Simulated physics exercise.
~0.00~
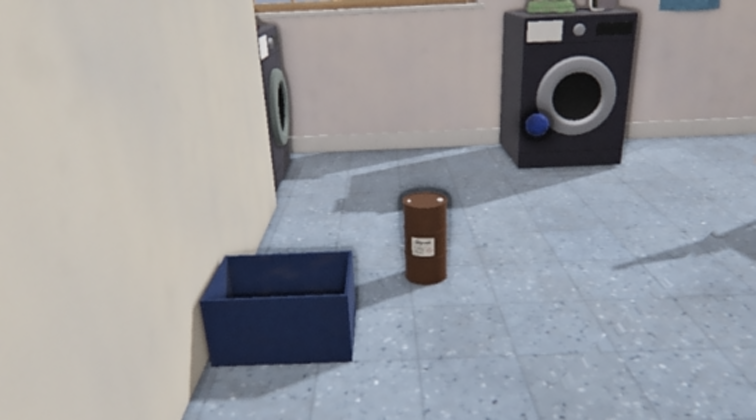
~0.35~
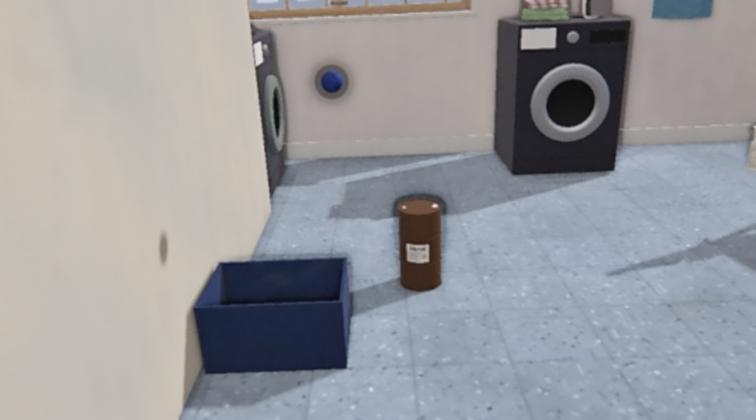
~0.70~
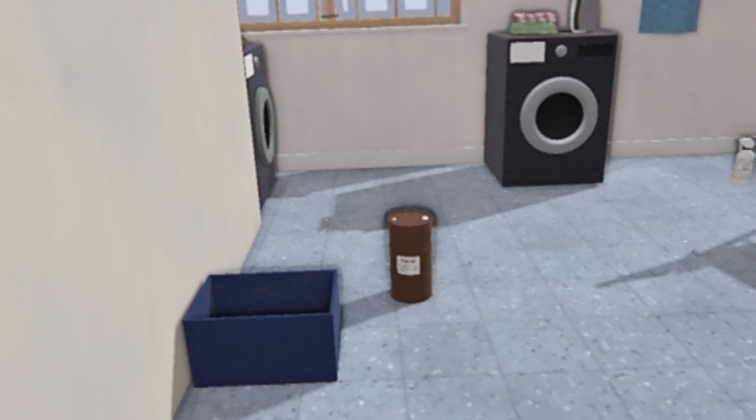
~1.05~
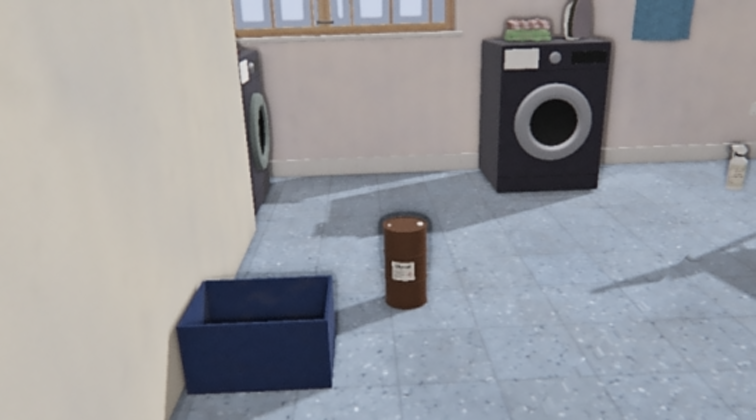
We see a blue ball in a laundry room with an open dark blue box and a brown canister on the floor. The ball flies left past the washing machines and drops out of sight, while the canister stays standing beside the box as the view shifts slightly.
